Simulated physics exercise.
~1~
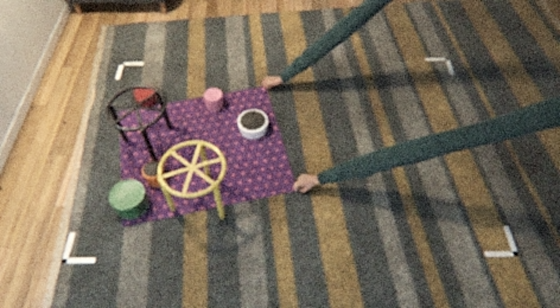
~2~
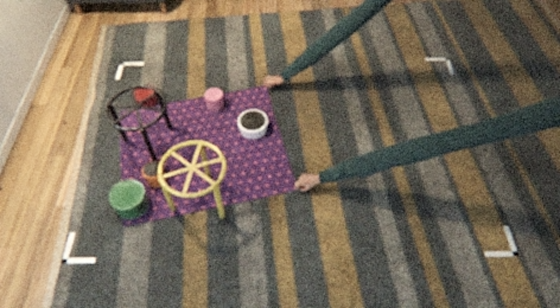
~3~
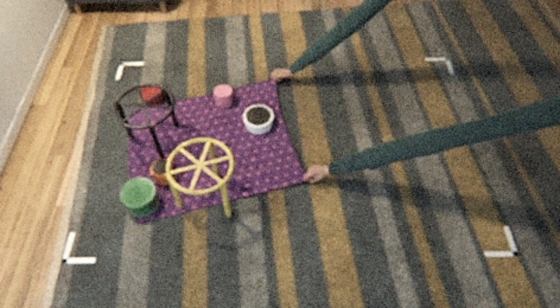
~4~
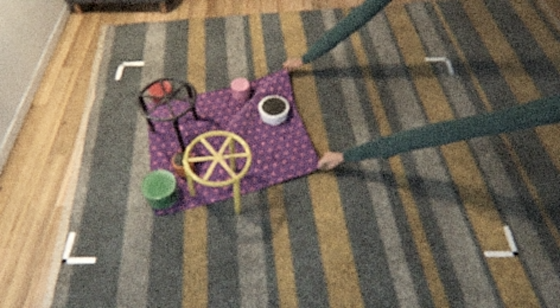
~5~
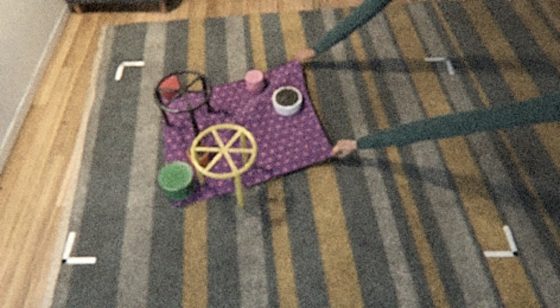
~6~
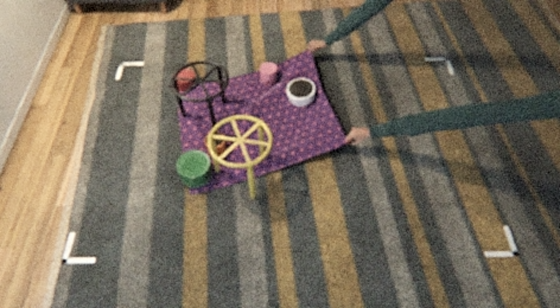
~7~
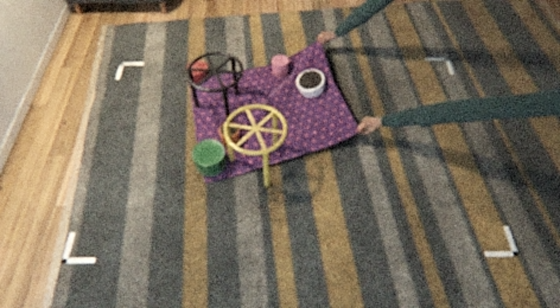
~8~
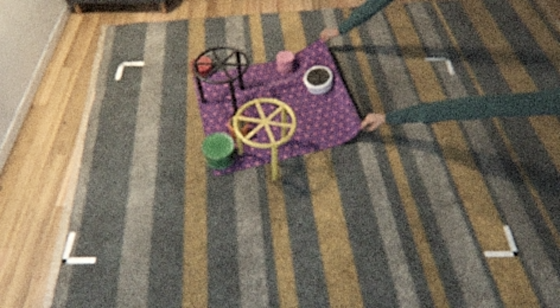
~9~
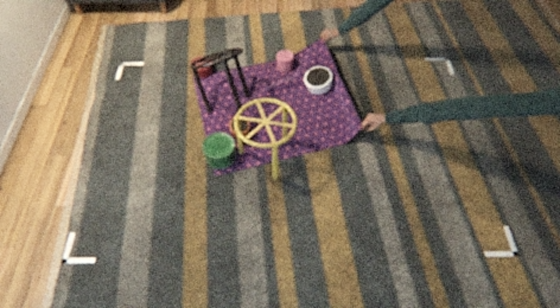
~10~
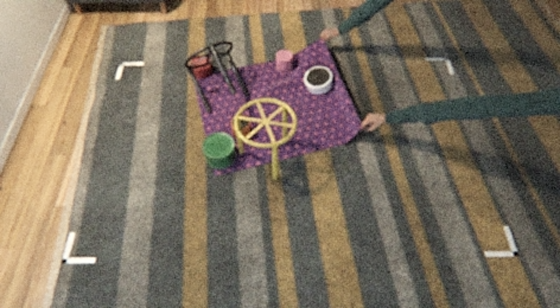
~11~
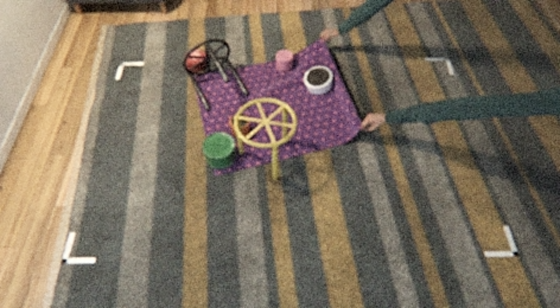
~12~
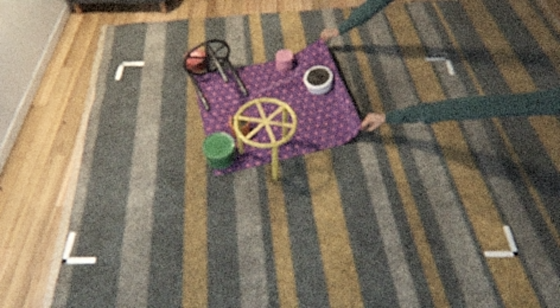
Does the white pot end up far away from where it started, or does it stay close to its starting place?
The white pot ends up far from where it started. It rides along on the purple sheet as the hands pull it rightward and up.
